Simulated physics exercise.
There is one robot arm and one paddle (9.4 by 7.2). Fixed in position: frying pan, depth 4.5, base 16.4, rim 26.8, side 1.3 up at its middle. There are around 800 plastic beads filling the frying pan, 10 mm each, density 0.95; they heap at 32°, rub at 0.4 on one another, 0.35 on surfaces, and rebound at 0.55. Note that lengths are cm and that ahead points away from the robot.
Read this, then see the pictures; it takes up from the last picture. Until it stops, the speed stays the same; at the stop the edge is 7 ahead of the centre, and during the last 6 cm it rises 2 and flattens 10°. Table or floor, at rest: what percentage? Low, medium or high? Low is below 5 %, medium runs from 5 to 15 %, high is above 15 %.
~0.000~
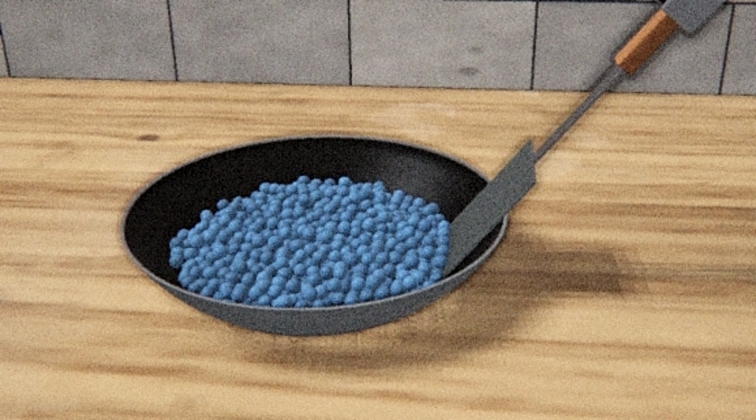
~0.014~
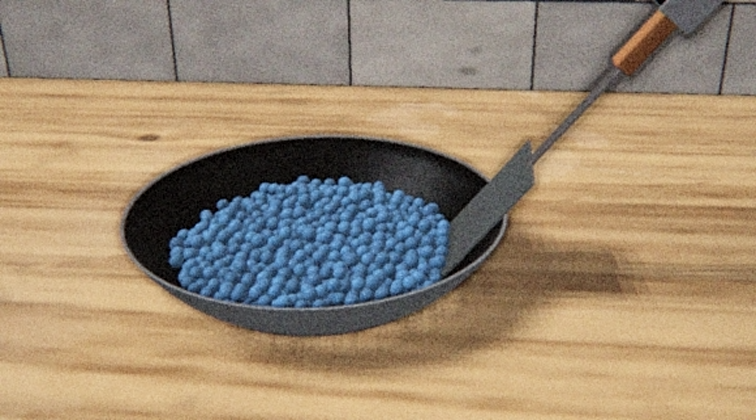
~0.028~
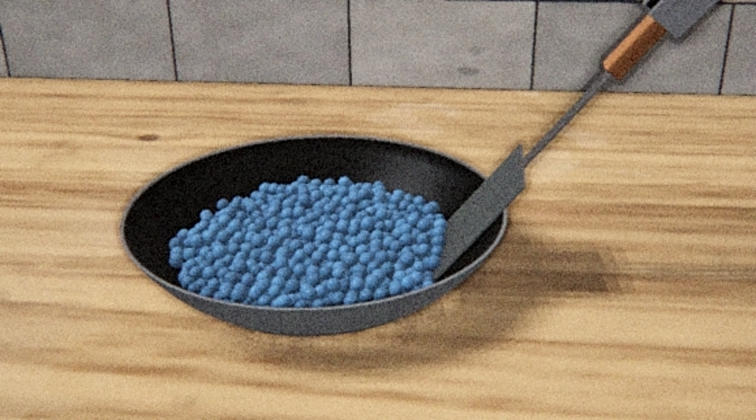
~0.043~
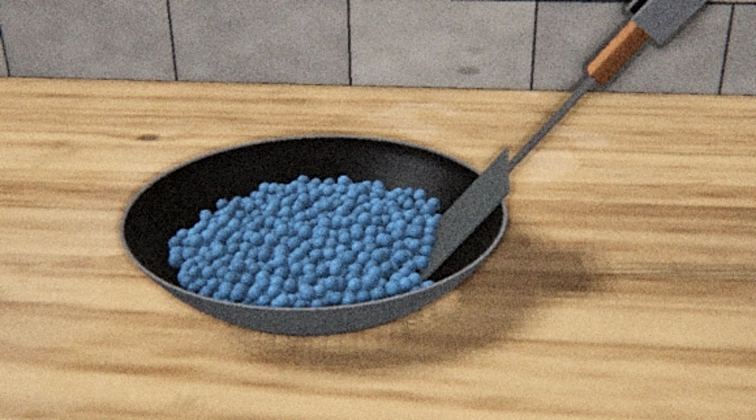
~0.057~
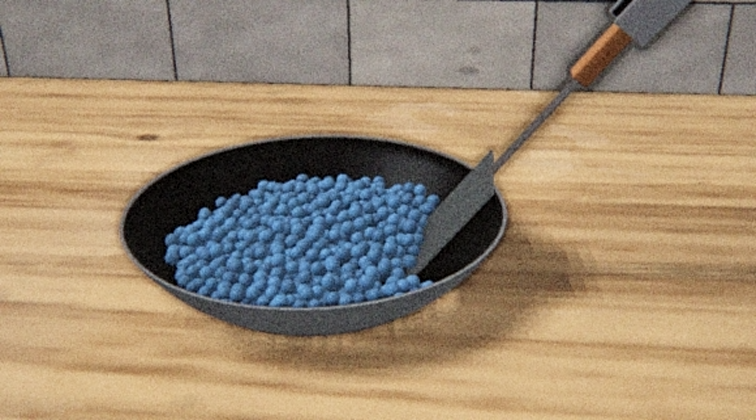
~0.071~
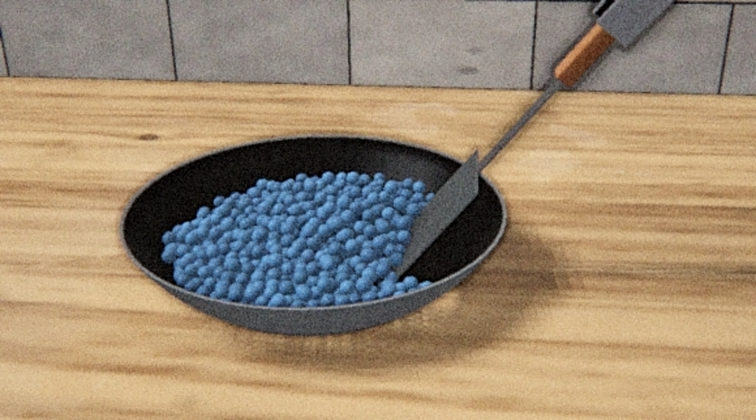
The share is low, below 5 %.
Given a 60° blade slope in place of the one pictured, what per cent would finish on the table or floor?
Roughly 0 per cent.
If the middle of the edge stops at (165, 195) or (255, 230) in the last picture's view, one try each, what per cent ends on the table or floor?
About 25 and 0 per cent.
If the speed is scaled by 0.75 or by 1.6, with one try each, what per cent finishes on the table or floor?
Around 0 per cent, then around 10 per cent, would end on the table or floor.
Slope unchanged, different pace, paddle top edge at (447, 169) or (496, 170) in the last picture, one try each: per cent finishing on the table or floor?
About 10 and 0 percent.
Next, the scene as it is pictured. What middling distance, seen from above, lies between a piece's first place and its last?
I'd guess close to 3 centimetres.
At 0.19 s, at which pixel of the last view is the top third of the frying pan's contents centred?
Around (262, 220).
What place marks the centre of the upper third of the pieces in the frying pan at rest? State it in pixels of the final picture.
Close to pixel (203, 220).
After 0.13 s, sloping 52°, highest piece 9 above the table; 802 in the frying pan.
After 0.19 s, sloping 48°, highest piece 9 above the table; 802 in the frying pan.
After 0.42 s, sloping 42°, highest piece 6 above the table; 789 in the frying pan, 10 on the table or floor, 3 on the blade or in flight.
After 1.47 s, sloping 42°, highest piece 6 above the table; 788 in the frying pan, 14 on the table or floor.
In the end, 788 in the frying pan, 14 on the table or floor. That is 2 % on the table or floor.
